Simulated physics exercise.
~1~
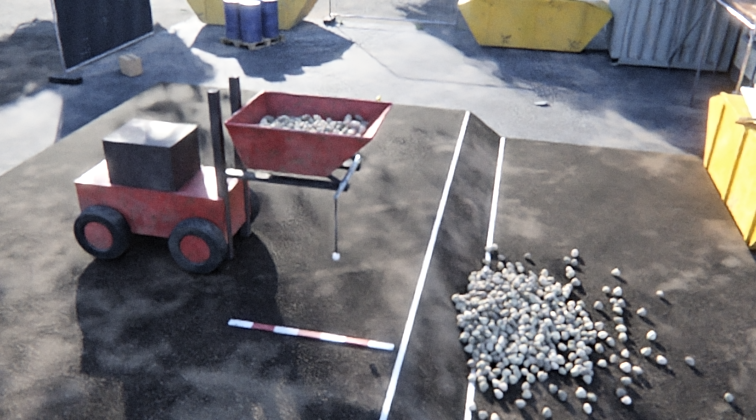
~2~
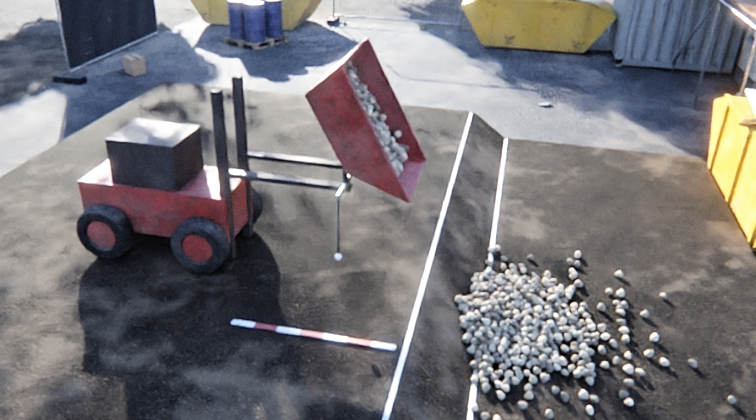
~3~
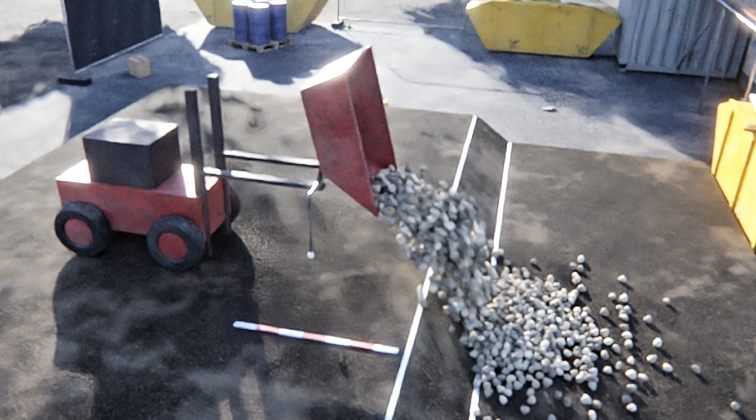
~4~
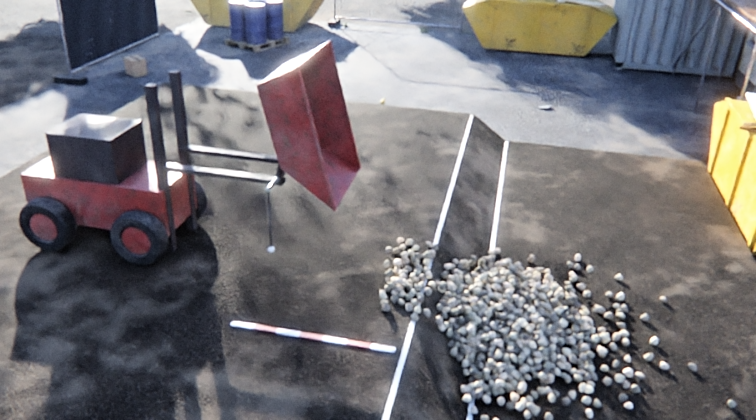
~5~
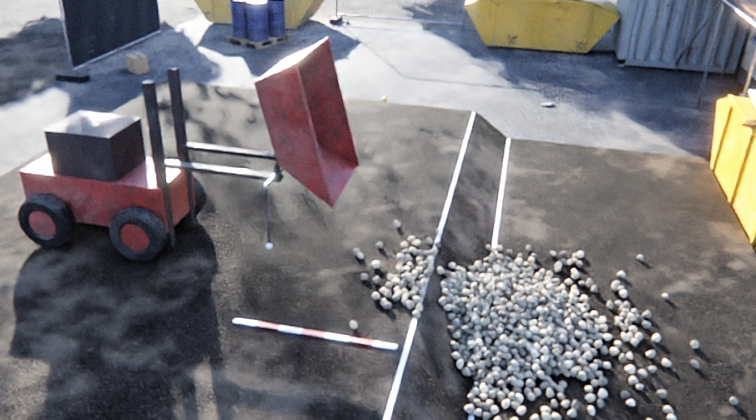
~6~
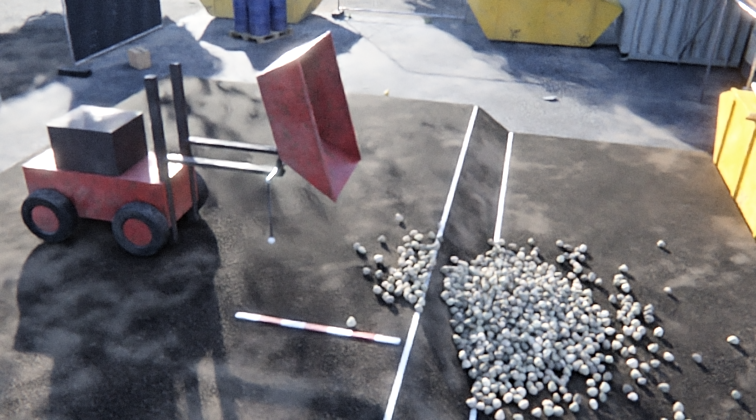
A red forklift tipped its skip of rounded stones forward and backed away to the left as they poured down the slope onto the earlier pile, leaving the skip empty and still tilted, with some stones resting at the top edge.
